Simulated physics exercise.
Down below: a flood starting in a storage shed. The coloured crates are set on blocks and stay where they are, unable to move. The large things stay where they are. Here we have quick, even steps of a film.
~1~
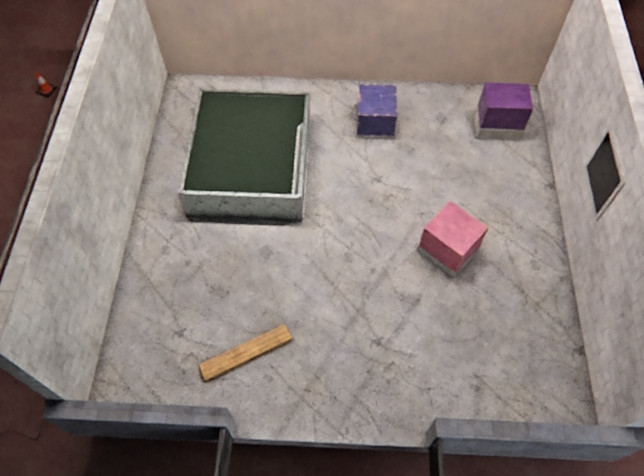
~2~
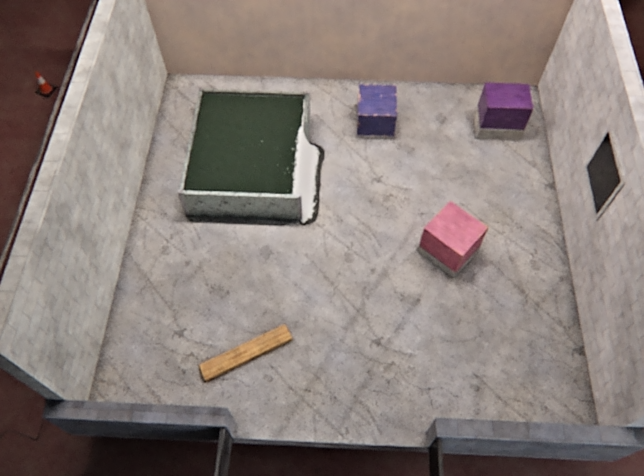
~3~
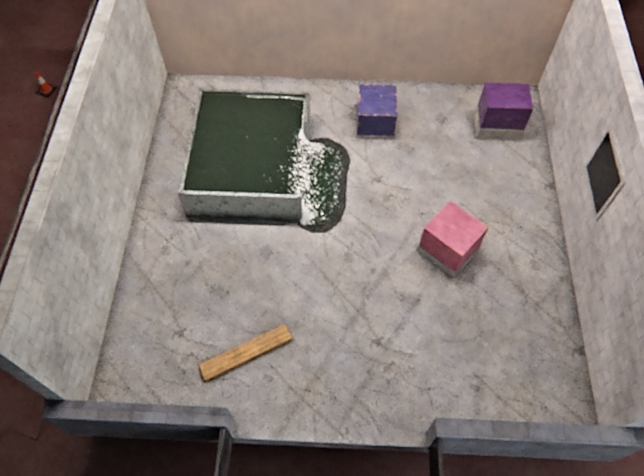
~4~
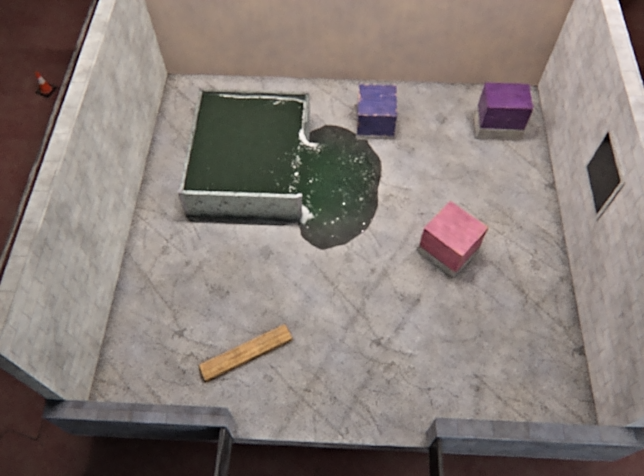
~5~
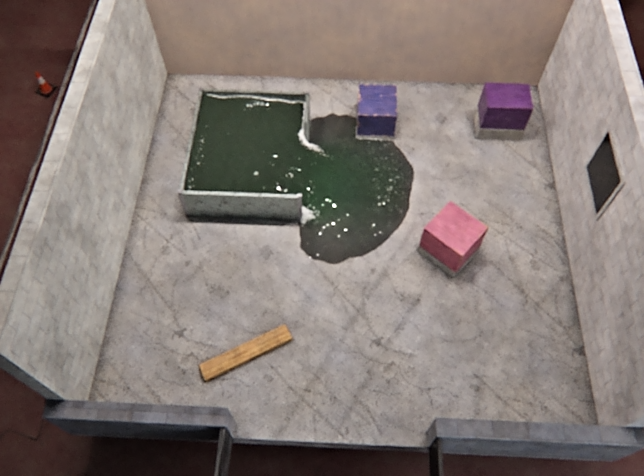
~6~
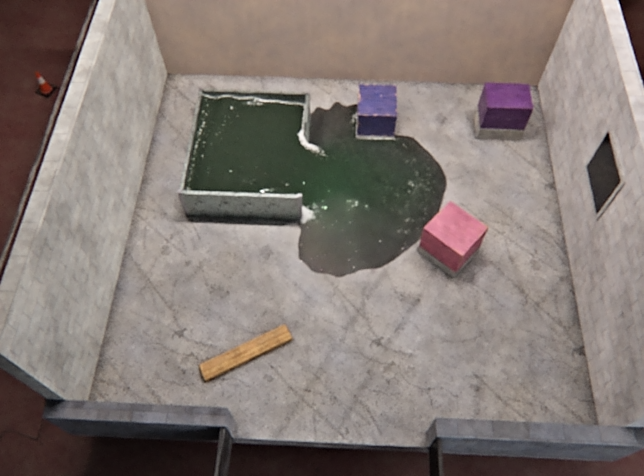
Dark green water pouring through a gap in a tank's right side, spreading across a pale floor and reaching a blue block.
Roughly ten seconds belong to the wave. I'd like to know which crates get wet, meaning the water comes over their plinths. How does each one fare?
The blue crate does get wet. The pink crate does get wet. The purple crate does not get wet.
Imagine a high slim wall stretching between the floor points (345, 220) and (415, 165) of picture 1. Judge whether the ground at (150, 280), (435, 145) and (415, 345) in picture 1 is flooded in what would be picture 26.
One by one: Spared, soaked, soaked.
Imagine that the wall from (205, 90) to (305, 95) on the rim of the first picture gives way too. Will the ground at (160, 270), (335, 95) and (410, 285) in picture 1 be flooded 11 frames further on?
One after the other: Free of water, covered, not flooded.
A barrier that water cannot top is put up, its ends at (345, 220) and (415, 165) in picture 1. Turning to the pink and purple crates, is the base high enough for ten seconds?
Pink crate is left untouched, purple crate is left untouched.
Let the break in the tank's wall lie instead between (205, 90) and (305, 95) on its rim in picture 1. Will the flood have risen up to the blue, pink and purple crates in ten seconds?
My guess is blue goes wet, pink remains untouched, and purple remains untouched.
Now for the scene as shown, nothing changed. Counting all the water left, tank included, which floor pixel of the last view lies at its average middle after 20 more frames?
It is around (403, 201).
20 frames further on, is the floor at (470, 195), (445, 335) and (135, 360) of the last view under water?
First spot swamped, second spot swamped, third spot clear.
A moment on, water covers 25 % of the floor; the blue crate water round its plinth, the pink crate water round its plinth, the purple crate water round its plinth.
Next, water covers 40 % of the floor; the blue crate water round its plinth, the pink crate water round its plinth, the purple crate water round its plinth.
Then, water covers 50 % of the floor; the blue crate water round its plinth, the pink crate water round its plinth, the purple crate water round its plinth.
Later, water covers 60 % of the floor; the blue crate water round its plinth, the pink crate water round its plinth, the purple crate water round its plinth.
In the end, water covers 90 % of the floor; the blue crate was topped, the pink crate was topped, the purple crate stayed above the water.
